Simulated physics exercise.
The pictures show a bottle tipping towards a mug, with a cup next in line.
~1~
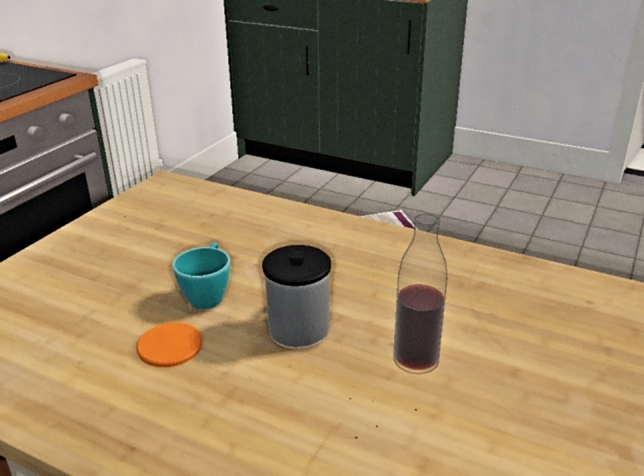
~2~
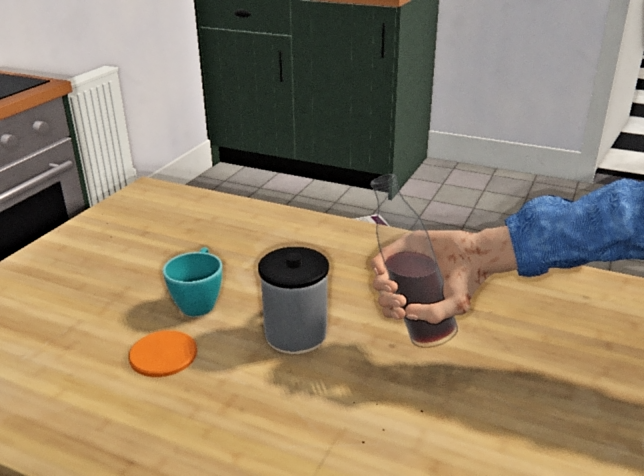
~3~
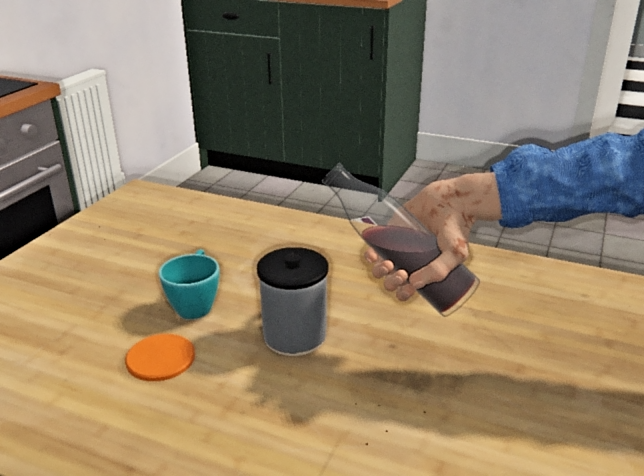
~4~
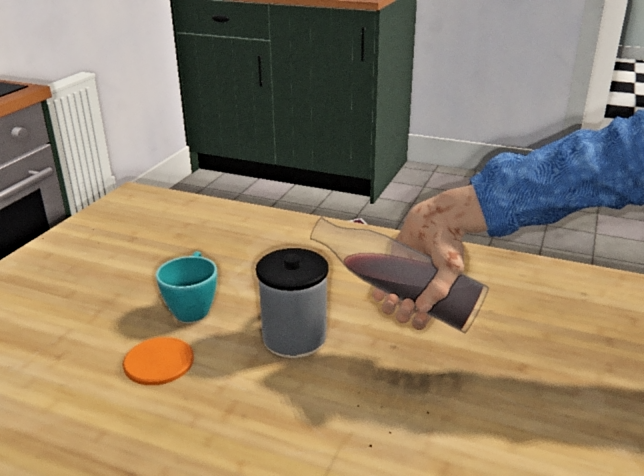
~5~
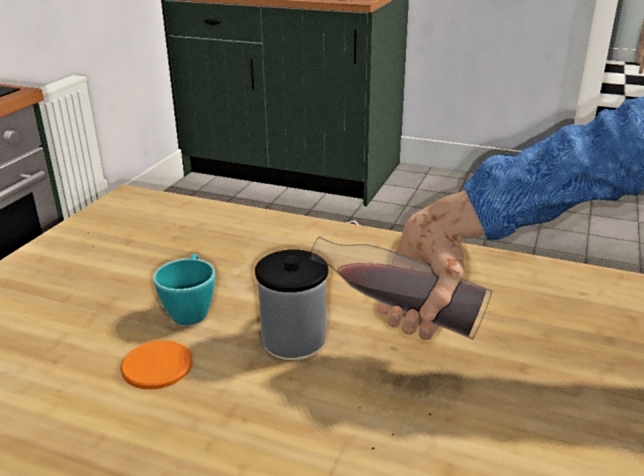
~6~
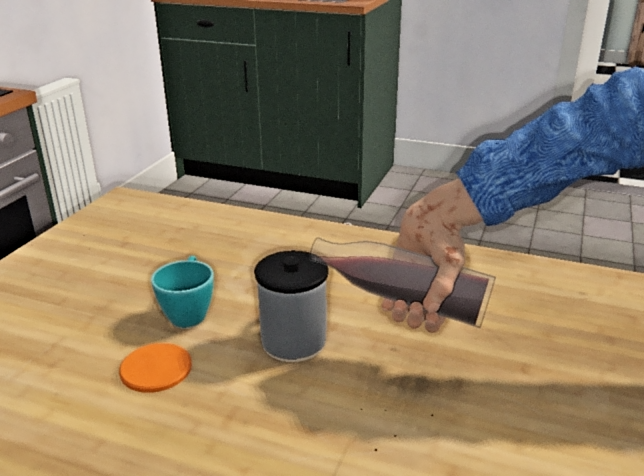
A hand lifts a bottle of dark liquid and tilts it left toward a lidded mug.
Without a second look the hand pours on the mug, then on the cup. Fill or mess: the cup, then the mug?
Left, the cup catches it; right, the mug gets none inside.
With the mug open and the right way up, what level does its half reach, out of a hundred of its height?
Close to 25 %.
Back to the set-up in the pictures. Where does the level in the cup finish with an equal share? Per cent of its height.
About 65 per cent.
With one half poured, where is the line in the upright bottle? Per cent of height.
Close to 25 %.
Next, it hits the lid of the mug and runs off.
After that, the grape juice goes into the cup.
Finally, the mug is empty, in a puddle; the cup has its share inside.
